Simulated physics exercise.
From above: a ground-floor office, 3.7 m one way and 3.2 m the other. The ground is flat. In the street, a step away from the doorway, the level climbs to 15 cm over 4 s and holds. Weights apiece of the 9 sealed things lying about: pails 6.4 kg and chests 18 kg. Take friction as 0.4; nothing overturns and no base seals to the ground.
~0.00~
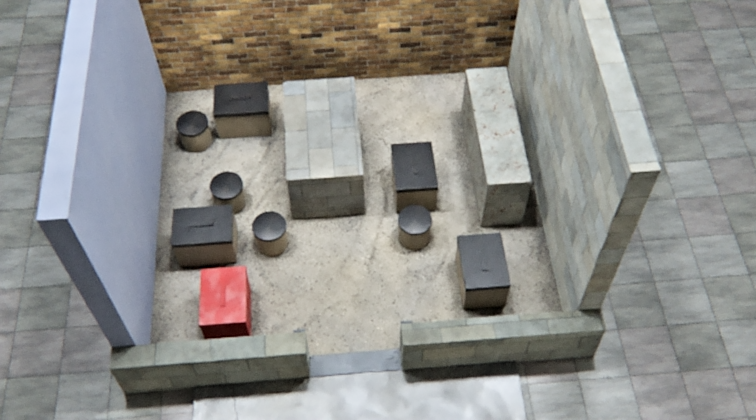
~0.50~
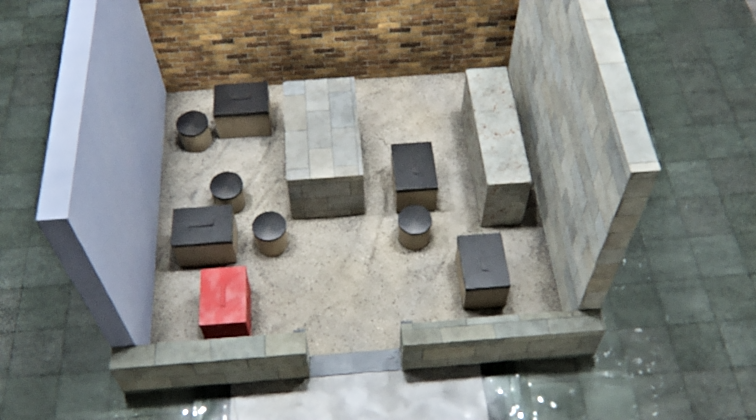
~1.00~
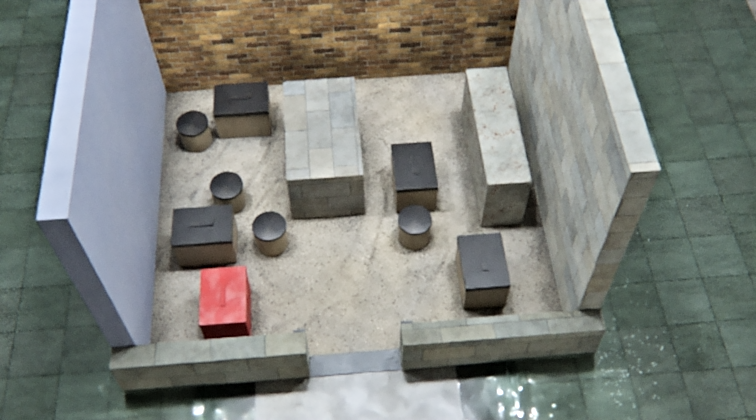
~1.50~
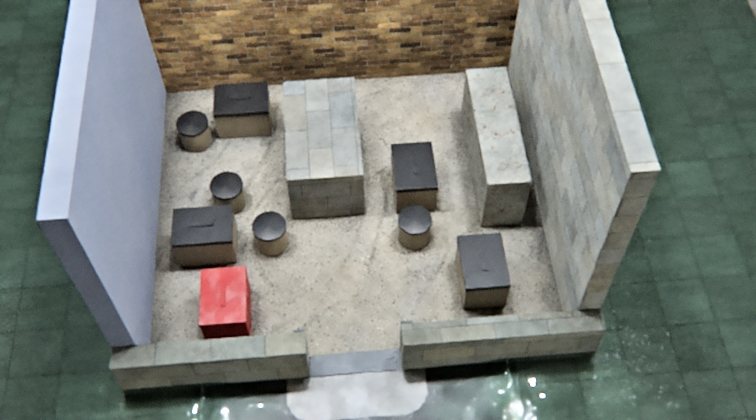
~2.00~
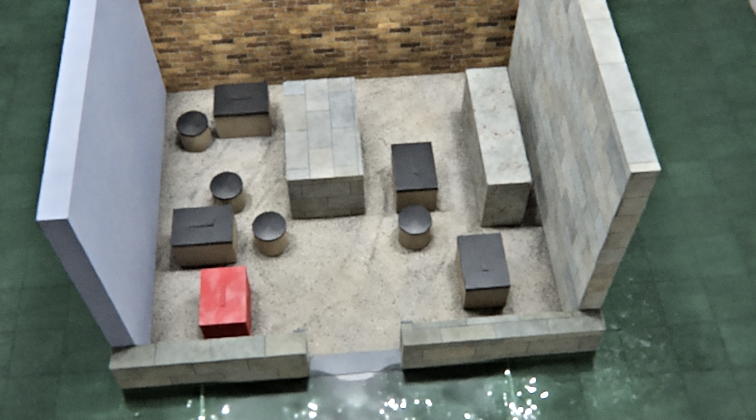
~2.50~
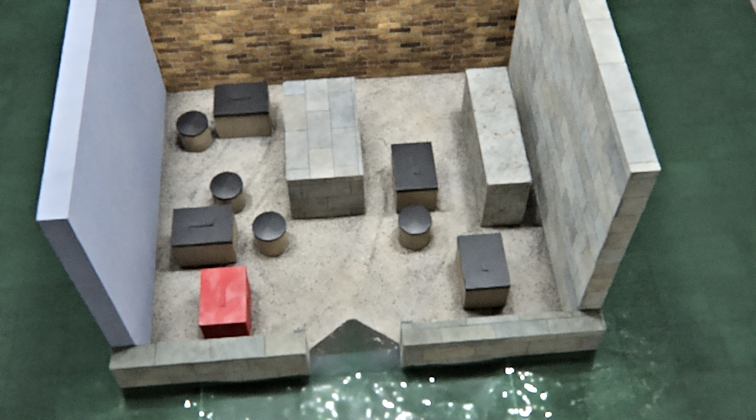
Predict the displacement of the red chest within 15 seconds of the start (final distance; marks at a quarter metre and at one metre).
Red chest stays put.
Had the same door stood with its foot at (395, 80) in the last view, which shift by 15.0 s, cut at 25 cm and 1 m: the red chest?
Then the red chest moves a short way.
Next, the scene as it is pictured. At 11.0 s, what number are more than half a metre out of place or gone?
By then 1.
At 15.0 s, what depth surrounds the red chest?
About 8 cm.
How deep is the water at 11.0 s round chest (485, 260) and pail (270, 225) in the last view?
Roughly 4 and 7 cm.
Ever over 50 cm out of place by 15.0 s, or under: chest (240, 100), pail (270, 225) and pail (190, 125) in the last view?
In that order: Short of it, over, over.
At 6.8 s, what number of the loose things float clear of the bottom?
0 of them.
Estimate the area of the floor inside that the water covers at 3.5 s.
About 1.5 m2.
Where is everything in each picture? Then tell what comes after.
The red chest at (223, 295), on the bottom; water covers 0.0 m2; 0 of 9 have shifted, in the first frame.
The red chest at (223, 295), on the bottom; 0.0 m2 under water; 0 of 9 have shifted, in the second frame.
The red chest at (223, 295) rests on the ground; 0.0 m2 under water; 0 of 9 have shifted, in the third frame.
The red chest at (223, 295), on the bottom; 0.0 m2 under water; 0 of 9 have shifted, in the fourth frame.
The red chest at (223, 295), on the bottom; 0.0 m2 under water; 0 of 9 have shifted, in the fifth frame.
The red chest at (223, 295), on the bottom; 0.1 m2 under water; 0 of 9 have shifted, in the sixth frame.
After 3.5 s the red chest is near (223, 295), 0.0 m from its start, aground; 0 afloat.
After 6.8 s the red chest is near (223, 295), 0.0 m from its start, aground; 0 afloat.
After 11.0 s the red chest is near (223, 295), 0.0 m from its start, aground; 0 afloat.
After 15.0 s the red chest is near (229, 301), 0.1 m from its start, afloat; 7 afloat.
